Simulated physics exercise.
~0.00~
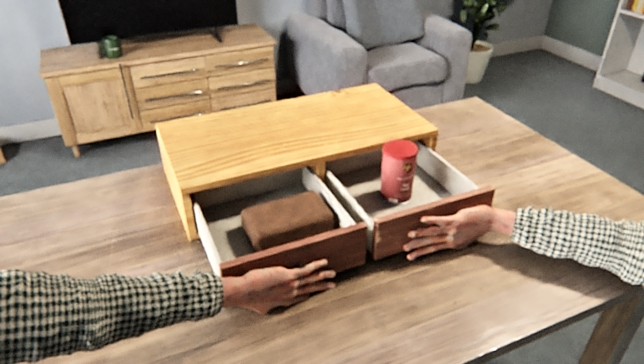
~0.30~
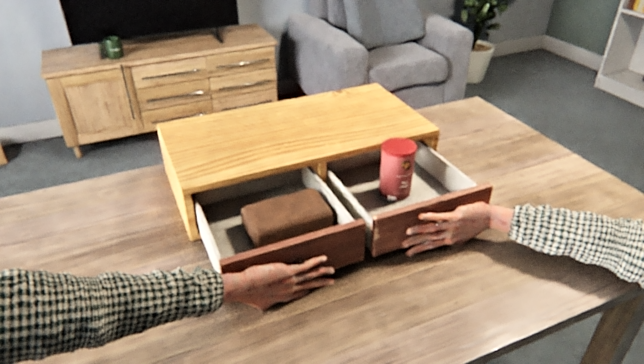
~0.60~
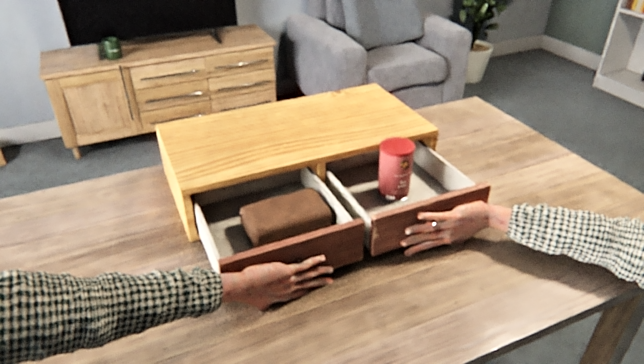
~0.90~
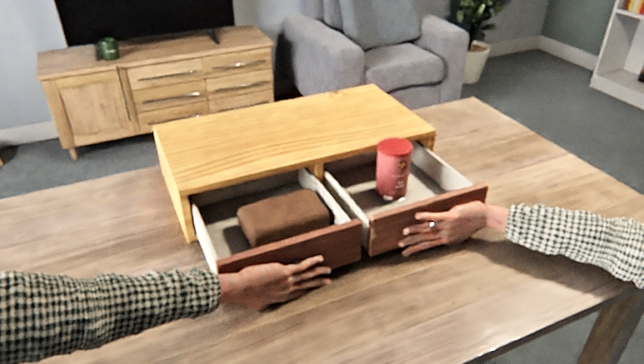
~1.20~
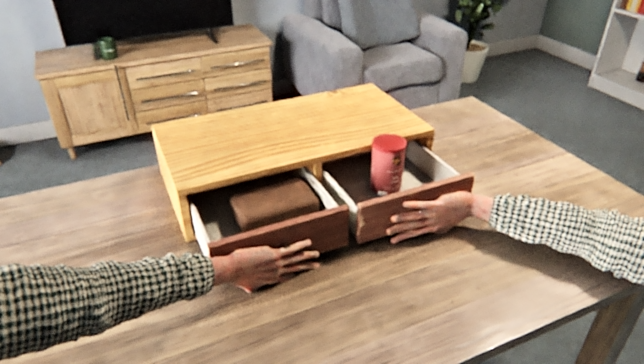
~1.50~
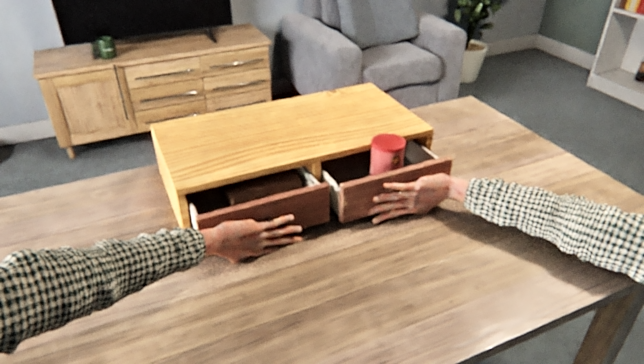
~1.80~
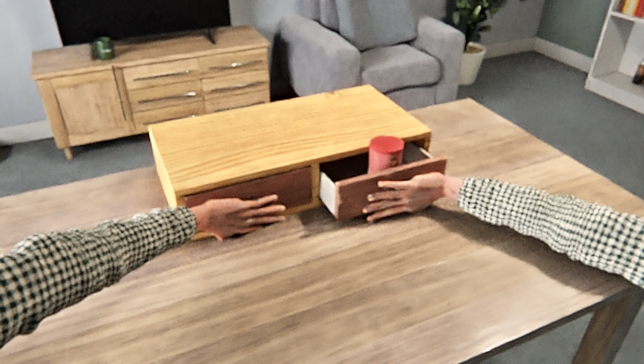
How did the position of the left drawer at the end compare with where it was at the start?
At the start the left drawer was pulled out of the chest with the brown block showing inside, and by the end it had been pushed back in and was shut flush.
